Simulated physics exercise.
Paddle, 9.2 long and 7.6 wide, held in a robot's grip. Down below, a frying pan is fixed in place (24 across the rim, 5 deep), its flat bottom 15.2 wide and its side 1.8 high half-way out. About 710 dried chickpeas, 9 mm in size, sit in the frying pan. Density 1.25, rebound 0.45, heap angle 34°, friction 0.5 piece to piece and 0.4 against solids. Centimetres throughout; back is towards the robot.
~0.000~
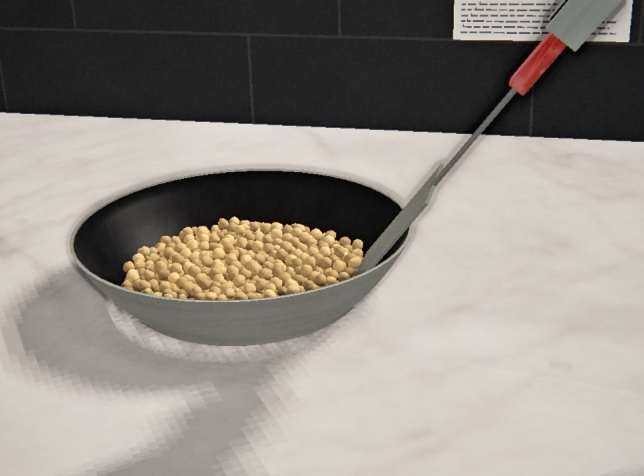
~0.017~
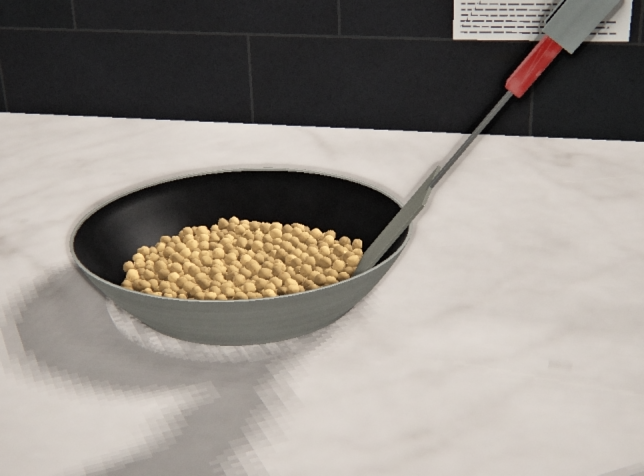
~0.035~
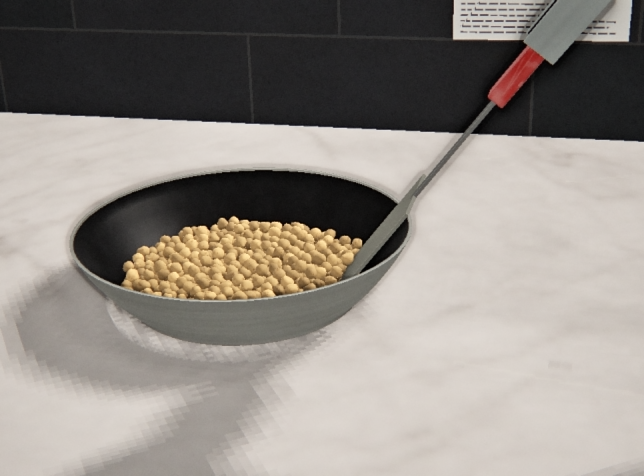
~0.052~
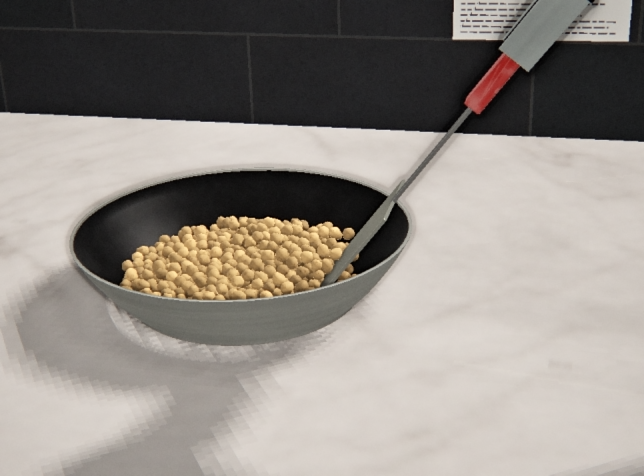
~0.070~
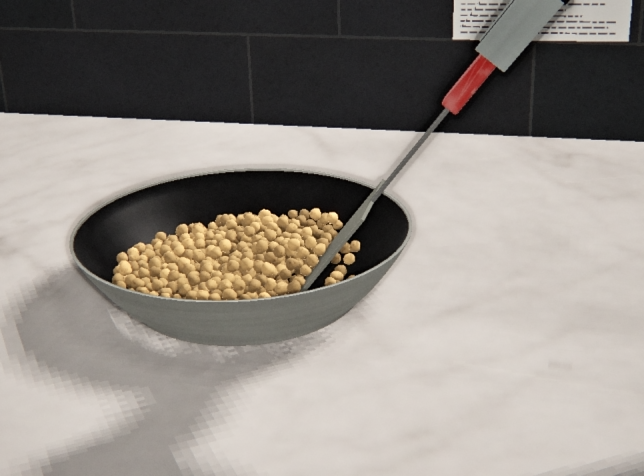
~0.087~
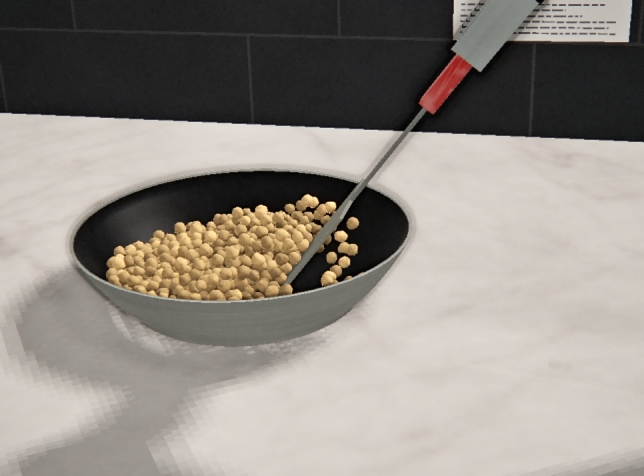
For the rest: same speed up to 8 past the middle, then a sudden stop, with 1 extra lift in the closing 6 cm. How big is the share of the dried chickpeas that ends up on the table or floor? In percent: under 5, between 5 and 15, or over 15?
Over 15 percent.
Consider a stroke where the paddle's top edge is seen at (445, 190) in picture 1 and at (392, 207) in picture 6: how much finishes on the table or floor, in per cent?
Close to 10 in a hundred.
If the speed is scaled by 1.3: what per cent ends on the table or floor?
Estimate: Close to 30 %.
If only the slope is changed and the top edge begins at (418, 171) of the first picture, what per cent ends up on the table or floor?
Roughly 30 percent ends on the table or floor.
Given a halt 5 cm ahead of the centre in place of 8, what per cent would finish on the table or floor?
With that change, I'd expect about 0 per cent.
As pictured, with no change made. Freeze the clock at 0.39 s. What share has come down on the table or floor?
Around 20 percent.
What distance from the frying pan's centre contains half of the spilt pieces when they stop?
Looks like roughly 22 centimetres to me.
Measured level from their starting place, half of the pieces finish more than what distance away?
About 5 centimetres.
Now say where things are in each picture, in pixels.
In the first frame, the paddle top edge at (435, 183), sloping 53°; upper third of the load around (245, 268), from x 125 to 360, top at y 225; 707 in the frying pan.
In the second frame, the paddle top edge at (432, 185), sloping 53°; upper third of the load around (243, 267), from x 125 to 360, top at y 225.
In the third frame, the paddle top edge at (416, 193), sloping 53°; upper third of the load around (250, 266), from x 125 to 355, top at y 225.
In the fourth frame, the paddle top edge at (395, 199), sloping 53°; upper third of the load around (256, 259), from x 125 to 355, top at y 220.
In the fifth frame, the paddle top edge at (374, 199), sloping 53°; upper third of the load around (248, 257), from x 120 to 360, top at y 215.
In the sixth frame, the paddle top edge at (353, 198), sloping 53°; upper third of the load around (239, 253), from x 110 to 360, top at y 200; 707 in the frying pan.
After 0.13 s, sloping 53°, highest piece 7 above the table; 707 in the frying pan.
After 0.17 s, sloping 53°, highest piece 7 above the table; 707 in the frying pan.
After 0.39 s, sloping 53°, highest piece 11 above the table; 531 in the frying pan, 136 on the table or floor, 40 on the blade or in flight.
After 1.44 s, sloping 53°, highest piece 5 above the table; 531 in the frying pan, 176 on the table or floor.
In the end, 531 in the frying pan, 176 on the table or floor. That is 25 % on the table or floor.
